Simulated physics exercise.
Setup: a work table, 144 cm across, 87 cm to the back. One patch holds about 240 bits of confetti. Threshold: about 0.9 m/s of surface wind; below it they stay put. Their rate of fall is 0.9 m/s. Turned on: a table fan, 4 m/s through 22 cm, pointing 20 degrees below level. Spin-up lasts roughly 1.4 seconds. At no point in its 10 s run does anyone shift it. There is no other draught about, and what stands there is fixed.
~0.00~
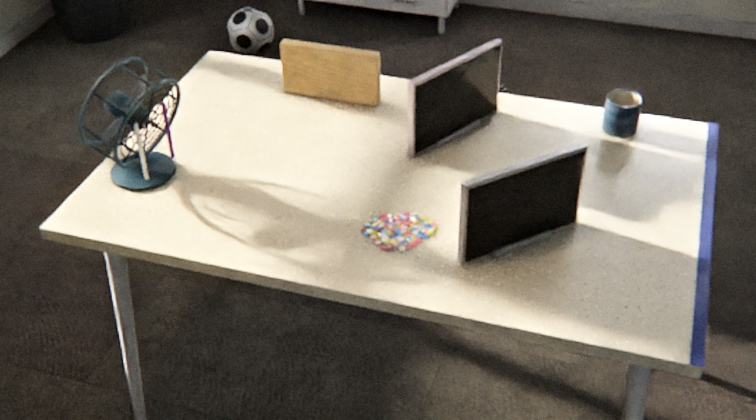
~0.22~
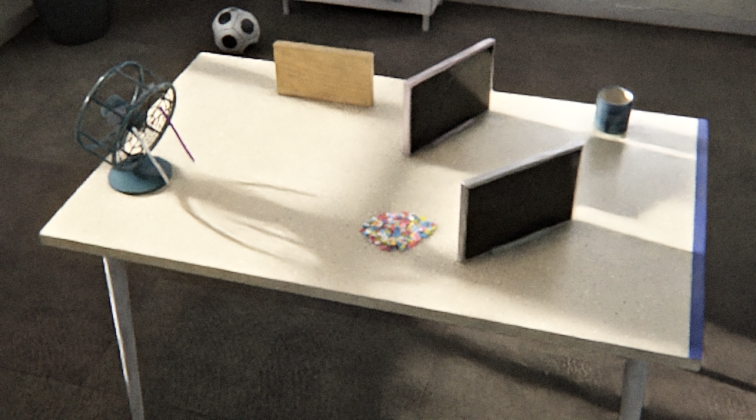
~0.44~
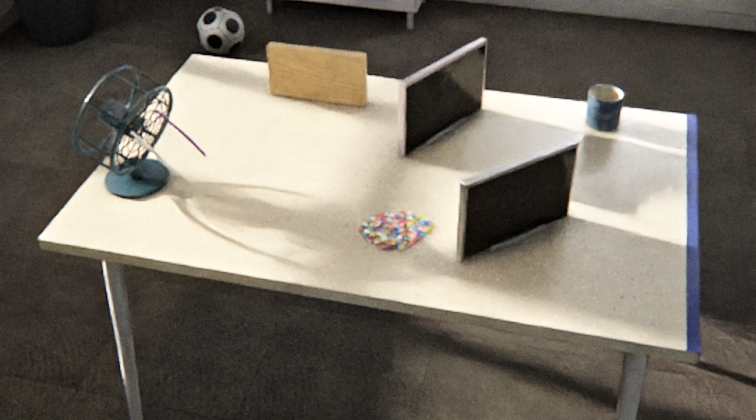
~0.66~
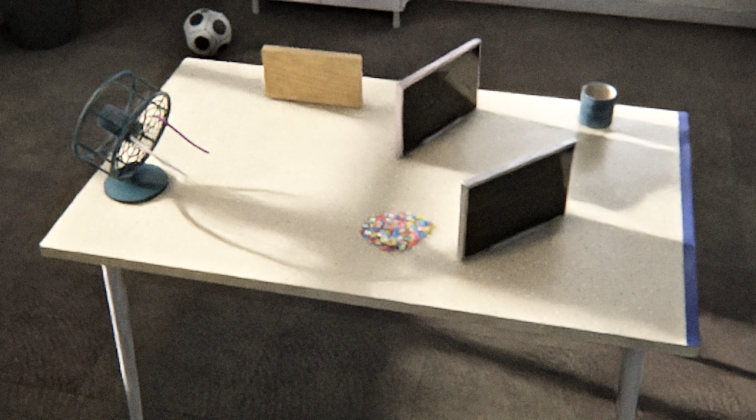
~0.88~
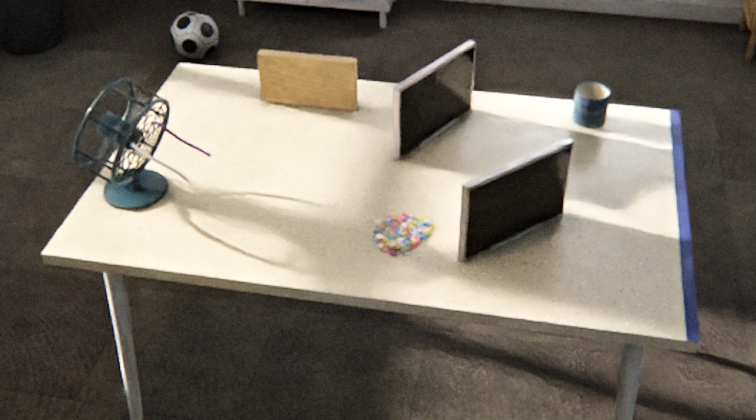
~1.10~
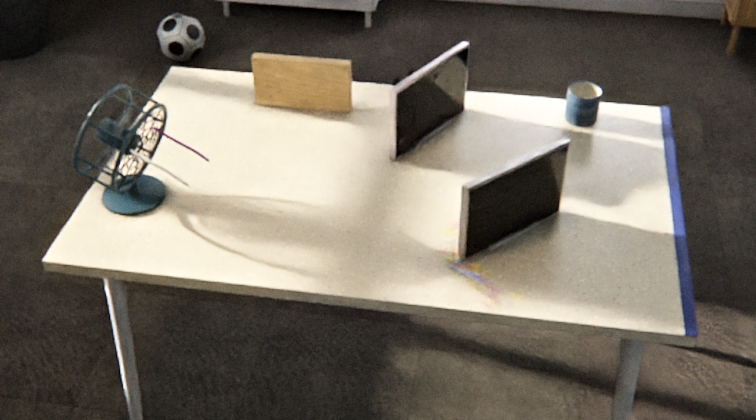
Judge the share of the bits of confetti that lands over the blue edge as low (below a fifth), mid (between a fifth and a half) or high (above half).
High - above half.
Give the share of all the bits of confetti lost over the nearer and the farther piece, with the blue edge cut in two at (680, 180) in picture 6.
Estimate: Nearer ~ 30 %; farther ~ 40 %.
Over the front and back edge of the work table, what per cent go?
About 30 per cent front and 0 per cent back.
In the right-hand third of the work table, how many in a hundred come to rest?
Roughly 0 in a hundred.
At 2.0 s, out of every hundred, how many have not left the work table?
Reading: About 10 %.
After 2.0 s, 59 % are over the blue edge; 82 % have settled or left.
After 3.2 s, 64 % are over the blue edge; 98 % have settled or left.
After 5.5 s, 64 % are over the blue edge; 100 % have settled or left.
After 10.0 s, at the end, 64 % are over the blue edge.
